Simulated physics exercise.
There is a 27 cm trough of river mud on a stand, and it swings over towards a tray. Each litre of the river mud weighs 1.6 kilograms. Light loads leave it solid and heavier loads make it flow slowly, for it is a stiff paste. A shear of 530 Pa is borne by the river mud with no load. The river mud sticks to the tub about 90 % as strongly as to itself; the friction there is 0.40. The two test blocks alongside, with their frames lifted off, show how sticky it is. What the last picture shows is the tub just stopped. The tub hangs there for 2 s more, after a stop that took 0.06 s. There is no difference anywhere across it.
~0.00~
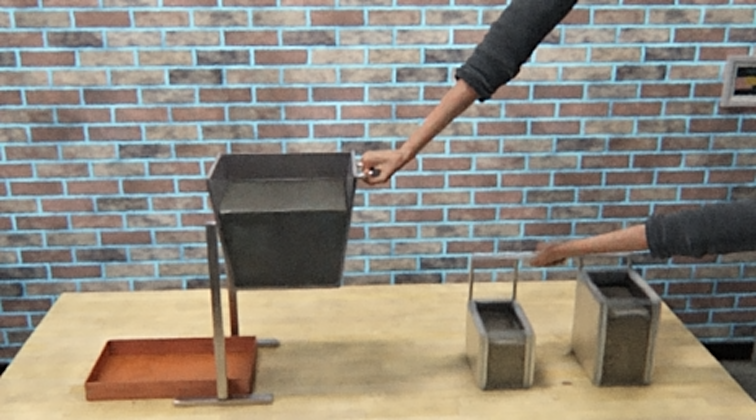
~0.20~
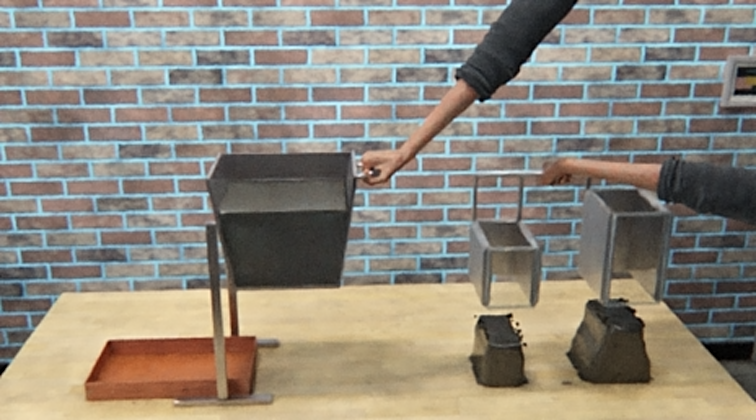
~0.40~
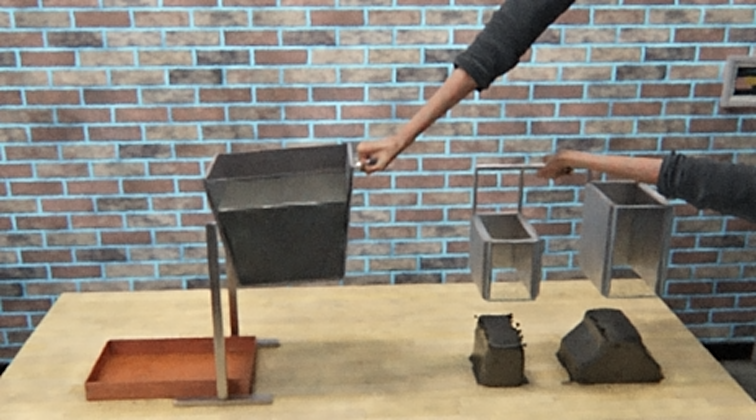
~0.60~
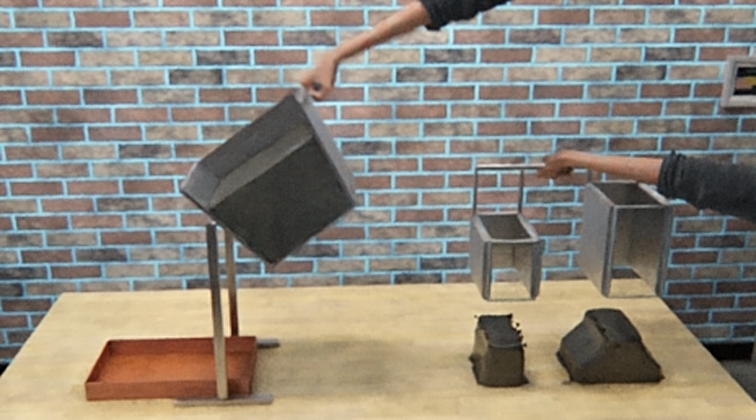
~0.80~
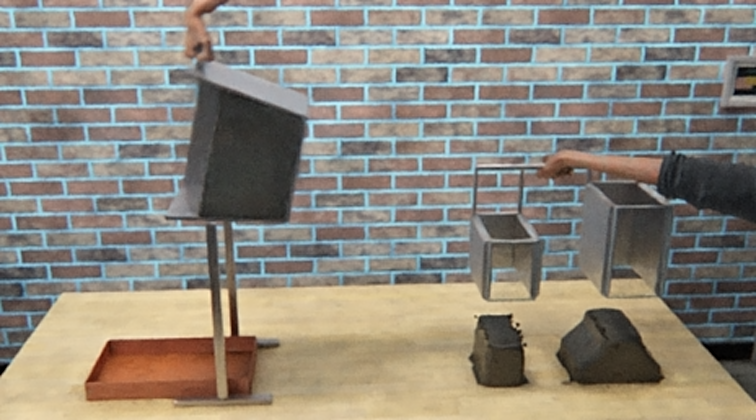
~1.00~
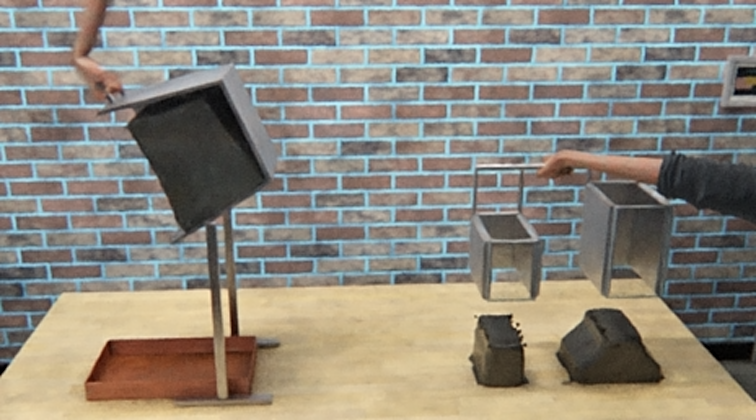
Two metal moulds lift off dark mud blocks, then a hand swings a mud-filled tub leftward.
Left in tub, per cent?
0 %.
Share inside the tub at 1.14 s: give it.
It comes to about 50 percent of the start.
By 1.14 s, the tub is at 113 degrees and holds 50 %.
By 1.31 s, the tub is at 113 degrees and holds 0 %.
By 1.48 s, the tub is at 113 degrees and holds 0 %.
By 1.65 s, the tub is at 113 degrees and holds 0 %.
By 3.00 s, at the end, the tub is at 113 degrees and holds 0 %.
